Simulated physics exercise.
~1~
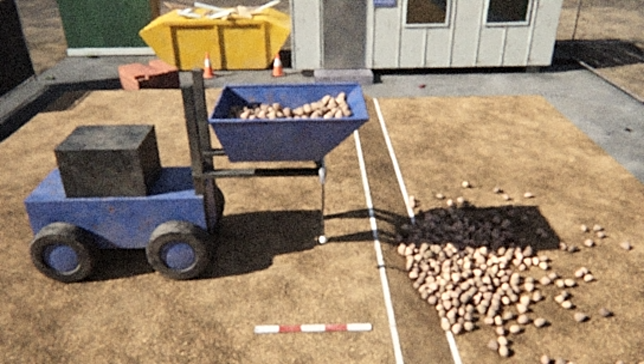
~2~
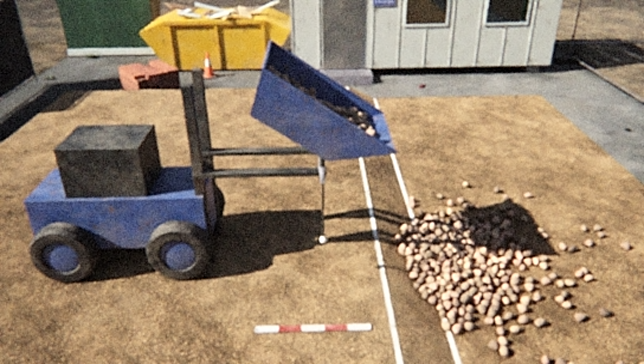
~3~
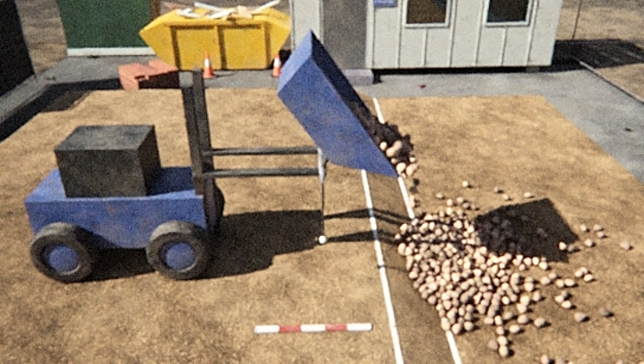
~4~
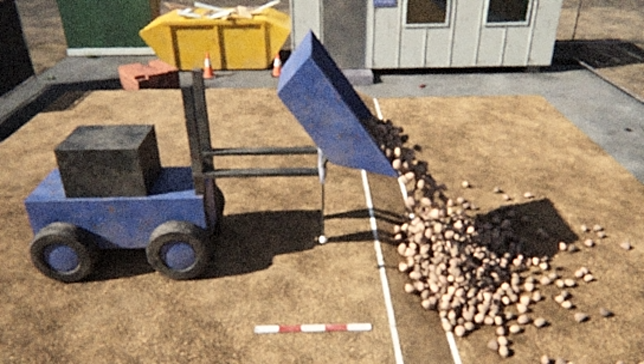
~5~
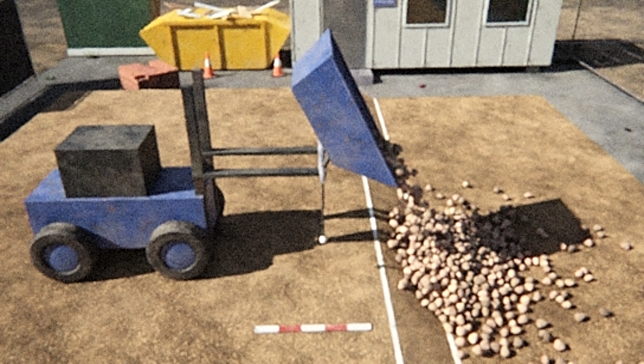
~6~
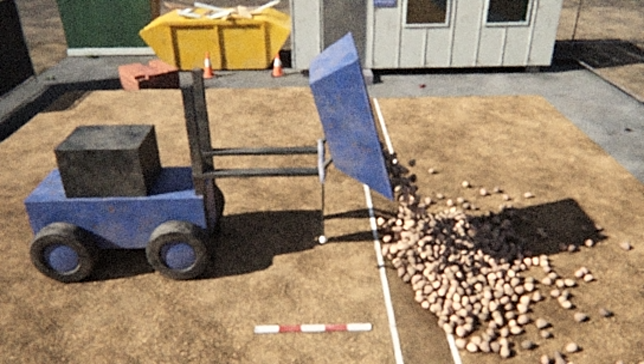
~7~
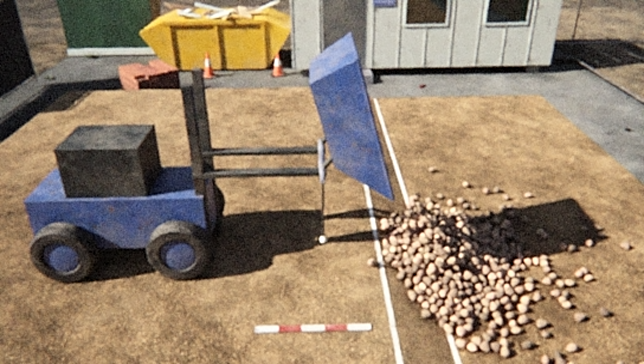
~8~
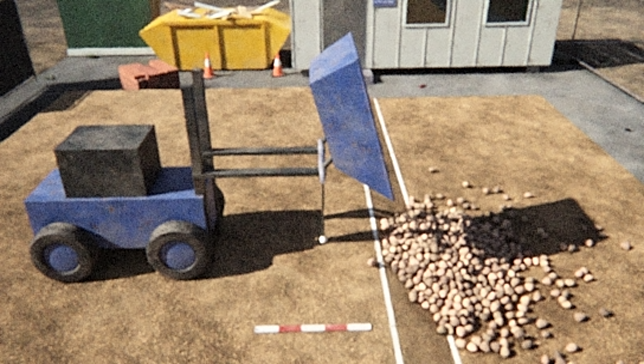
Blue forklift tipping its raised skip to the right, pouring cobbles onto an existing heap until the skip hangs steep and still.
